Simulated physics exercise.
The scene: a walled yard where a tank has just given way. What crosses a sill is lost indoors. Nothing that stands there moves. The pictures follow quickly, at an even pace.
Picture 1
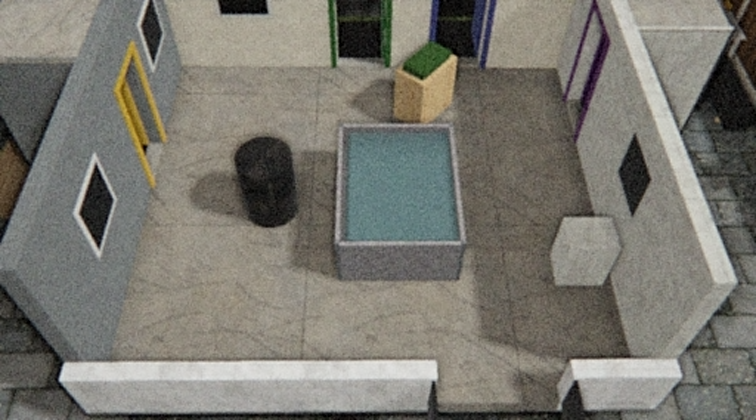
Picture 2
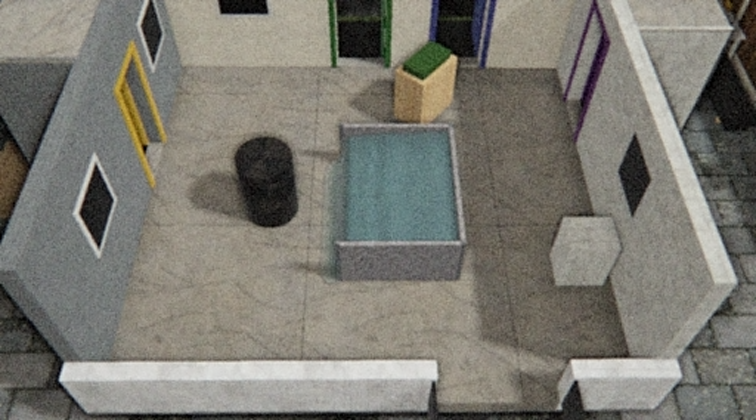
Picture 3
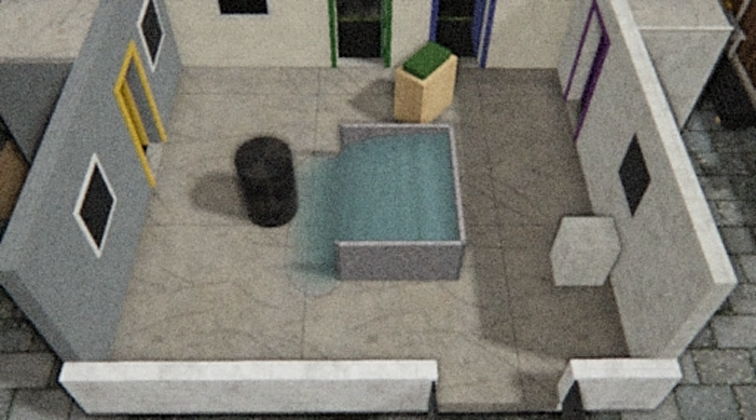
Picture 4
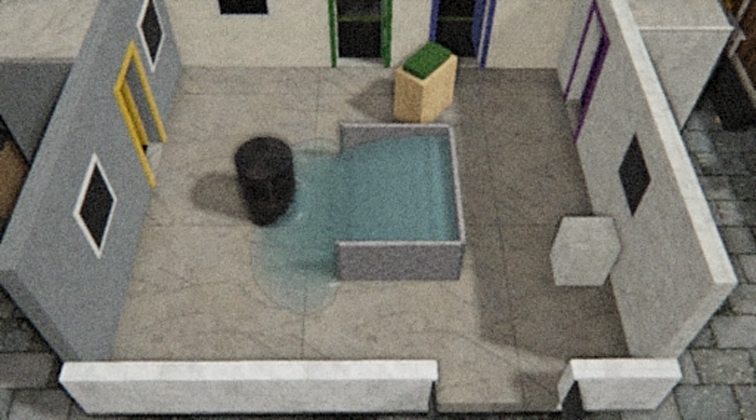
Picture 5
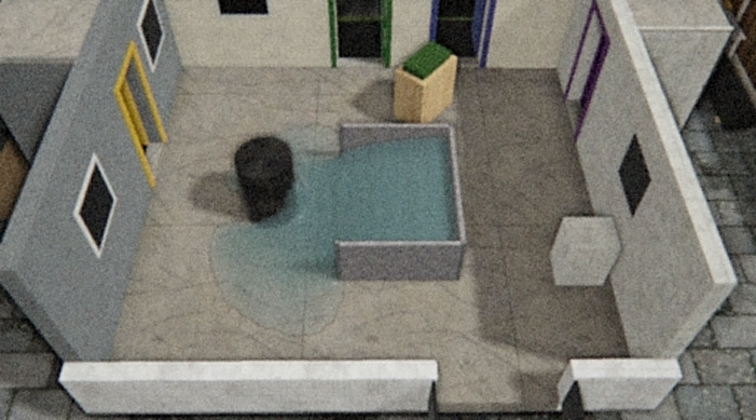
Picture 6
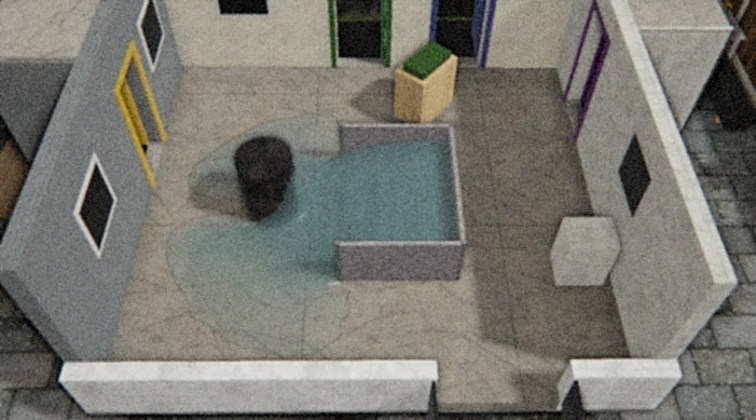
Water poured out of the tank in the walled yard when its left side opened up, spreading left across the floor, running around the black barrel and fanning out toward the front and the back.
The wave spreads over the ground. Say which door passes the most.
The yellow door.
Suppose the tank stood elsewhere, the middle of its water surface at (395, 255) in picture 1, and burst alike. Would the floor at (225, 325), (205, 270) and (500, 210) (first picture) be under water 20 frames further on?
As listed: Wet, wet, dry.
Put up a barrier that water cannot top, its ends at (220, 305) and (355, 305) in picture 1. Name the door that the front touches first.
I say the one in yellow.
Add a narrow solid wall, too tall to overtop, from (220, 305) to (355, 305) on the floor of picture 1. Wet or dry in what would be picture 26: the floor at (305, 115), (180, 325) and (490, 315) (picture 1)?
In turn: Covered, awash, flooded.
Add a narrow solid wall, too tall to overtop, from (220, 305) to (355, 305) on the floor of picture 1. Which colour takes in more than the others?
I say the door marked yellow.
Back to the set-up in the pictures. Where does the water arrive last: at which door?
That is the purple door.
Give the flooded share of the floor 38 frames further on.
I make it 75 per cent.
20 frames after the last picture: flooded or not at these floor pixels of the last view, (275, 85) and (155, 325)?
In turn: Covered, awash.
A moment on, water covers 40 % of the floor; blue door not reached, purple door not reached, yellow door some in, green door not reached.
Next, water covers 45 % of the floor; blue door not reached, purple door not reached, yellow door a lot in, green door not reached.
Then, water covers 50 % of the floor; blue door not reached, purple door not reached, yellow door a lot in, green door wet at the sill, nothing in.
Later, water covers 75 % of the floor; blue door wet at the sill, nothing in, purple door not reached, yellow door a lot in, green door a trickle in.
In the end, water covers 95 % of the floor; blue door a trickle in, purple door wet at the sill, nothing in, yellow door a lot in, green door some in; the yellow door has let in the most.
